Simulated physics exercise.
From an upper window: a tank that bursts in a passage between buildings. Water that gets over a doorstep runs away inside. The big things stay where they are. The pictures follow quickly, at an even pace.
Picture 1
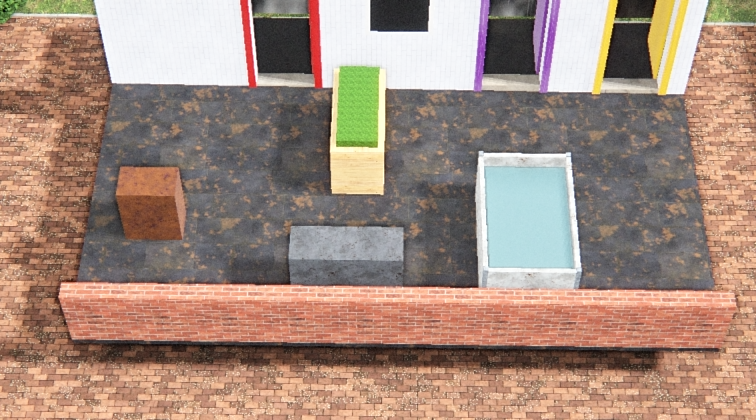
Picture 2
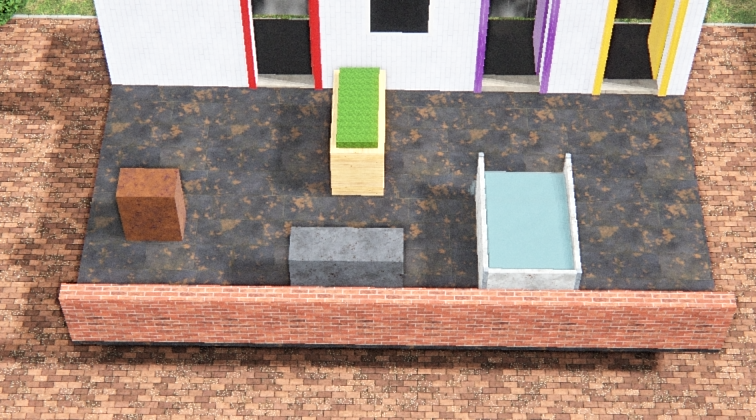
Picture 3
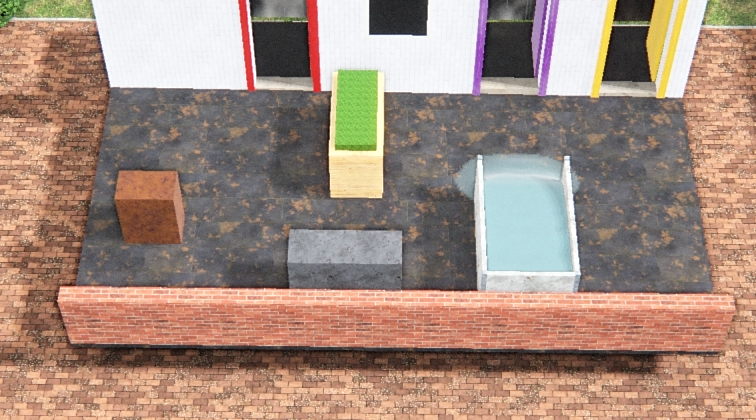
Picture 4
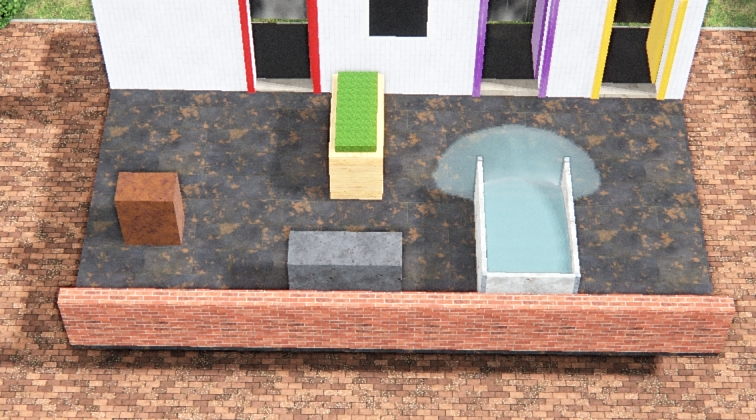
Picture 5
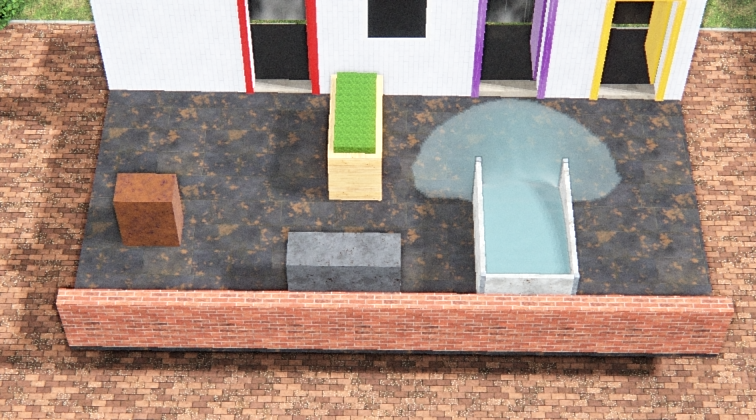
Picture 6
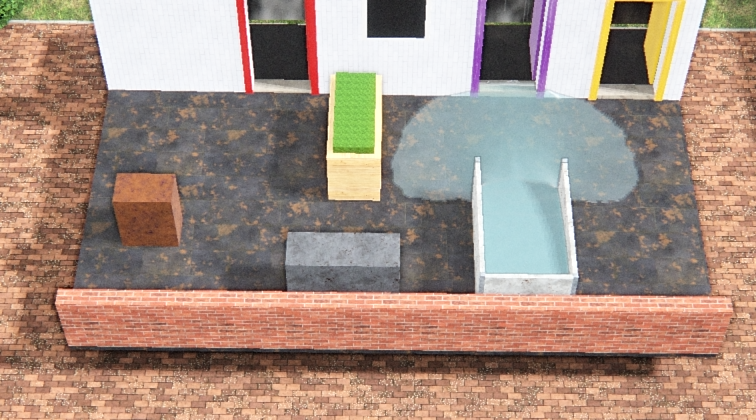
Passage between buildings, seen from above, with water pouring from the open far side of a tank and spreading across dark paving.
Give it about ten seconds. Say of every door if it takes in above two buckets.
One by one: The yellow door lets in a lot; the red door admits no more than that; the purple door lets in a lot.
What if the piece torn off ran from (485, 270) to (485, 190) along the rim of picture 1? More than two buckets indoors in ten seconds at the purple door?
In short: Purple takes less.
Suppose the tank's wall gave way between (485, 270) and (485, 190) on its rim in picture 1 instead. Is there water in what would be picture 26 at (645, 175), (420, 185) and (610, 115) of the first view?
One after the other: Not flooded, under water, free of water.
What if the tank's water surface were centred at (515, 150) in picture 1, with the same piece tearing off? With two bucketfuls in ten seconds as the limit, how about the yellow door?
The yellow one holds.
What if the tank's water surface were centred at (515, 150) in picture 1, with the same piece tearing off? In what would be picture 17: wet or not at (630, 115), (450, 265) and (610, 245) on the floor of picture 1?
As listed: Covered, free of water, free of water.
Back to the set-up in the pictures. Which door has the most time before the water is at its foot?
It is the red-painted one.
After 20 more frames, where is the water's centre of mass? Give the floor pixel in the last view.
Close to (466, 160).
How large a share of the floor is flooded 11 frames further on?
About 30 per cent.
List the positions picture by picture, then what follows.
The first picture shows still water in the water tank at (528, 215).
In the second picture, the front is at a hidden place, out from the gap on the water tank's far side.
In the third picture, water pours out on the water tank's far side and has run to a hidden place.
In the fourth picture, water pours out on the water tank's far side and has run to (550, 136).
In the fifth picture, water pours out on the water tank's far side and has run to (523, 104).
In the sixth picture, the front is at (576, 100), out from the gap on the water tank's far side.
A moment on, water covers 25 % of the floor; the yellow door under two buckets in, the red door not reached, the purple door far over two buckets in.
Next, water covers 30 % of the floor; the yellow door over two buckets in, the red door wet at the sill, nothing in, the purple door far over two buckets in.
Then, water covers 40 % of the floor; the yellow door over two buckets in, the red door under two buckets in, the purple door far over two buckets in.
Later, water covers 55 % of the floor; the yellow door over two buckets in, the red door under two buckets in, the purple door far over two buckets in.
In the end, water covers 50 % of the floor; the yellow door over two buckets in, the red door under two buckets in, the purple door far over two buckets in.
